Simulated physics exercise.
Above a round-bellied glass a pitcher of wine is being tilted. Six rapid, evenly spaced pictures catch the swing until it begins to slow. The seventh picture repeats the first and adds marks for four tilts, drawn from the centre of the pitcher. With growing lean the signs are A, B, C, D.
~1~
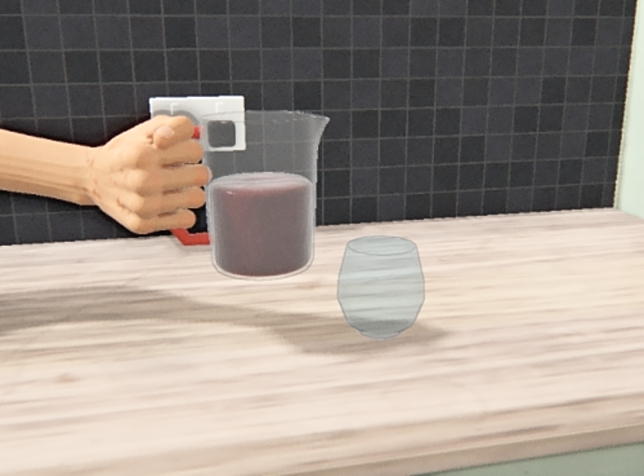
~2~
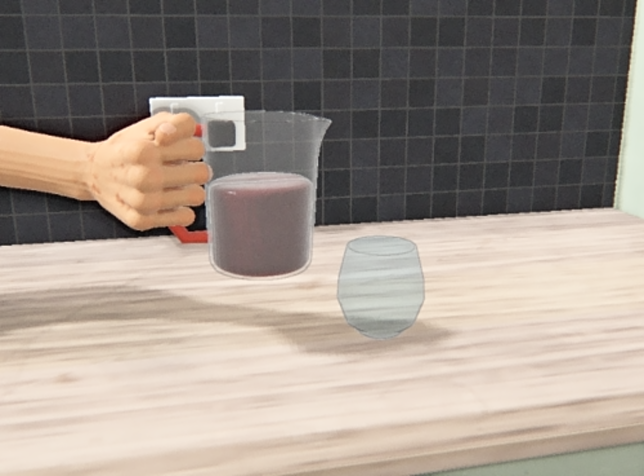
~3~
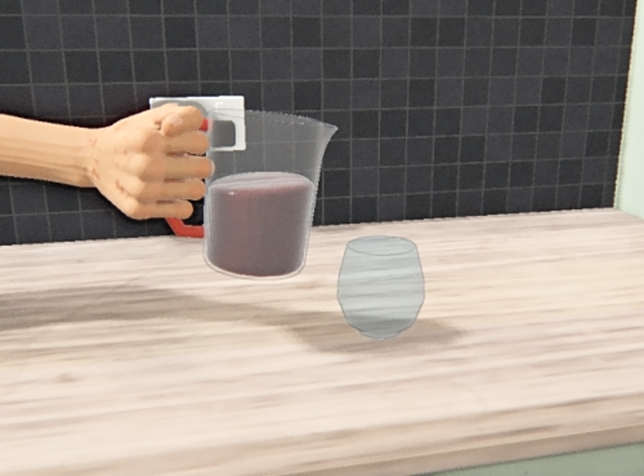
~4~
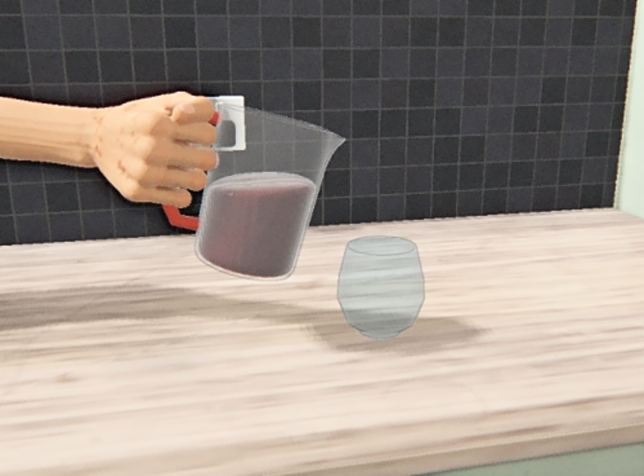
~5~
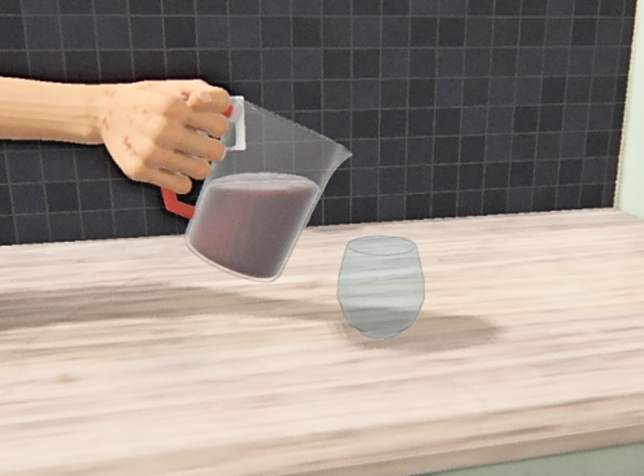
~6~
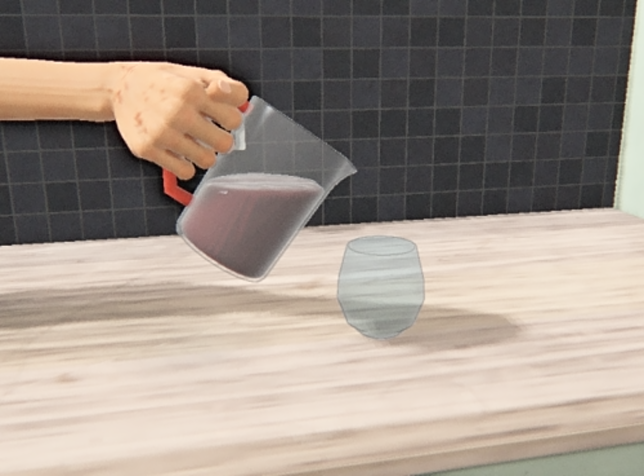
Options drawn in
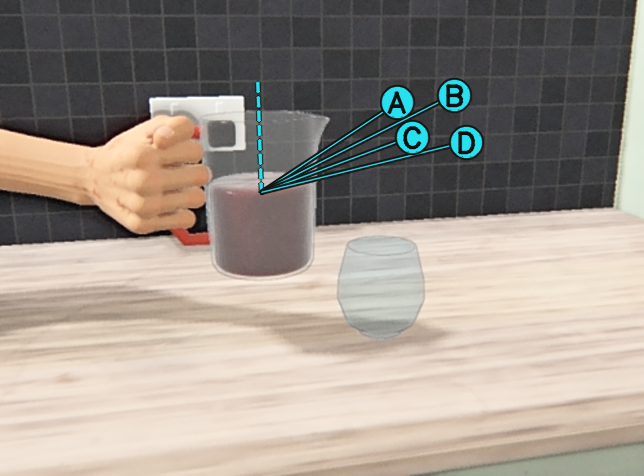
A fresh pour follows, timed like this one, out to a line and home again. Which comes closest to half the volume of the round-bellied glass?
I would pick line C.
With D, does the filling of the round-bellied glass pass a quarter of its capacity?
Yes, clearly.
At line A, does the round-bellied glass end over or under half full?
Under half.
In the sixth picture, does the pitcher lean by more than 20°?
Yes, it does.
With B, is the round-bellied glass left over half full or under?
Under.
On the marked copy, A at (383, 111); B at (438, 102); C at (396, 142); D at (449, 145).
With A, the round-bellied glass ends with about 15 % of what it can hold.
With B, the round-bellied glass ends with about 31 % of what it can hold.
With C, the round-bellied glass ends with about 50 % of what it can hold.
With D, the round-bellied glass ends with about 64 % of what it can hold; 5 % of the wine is spilt.
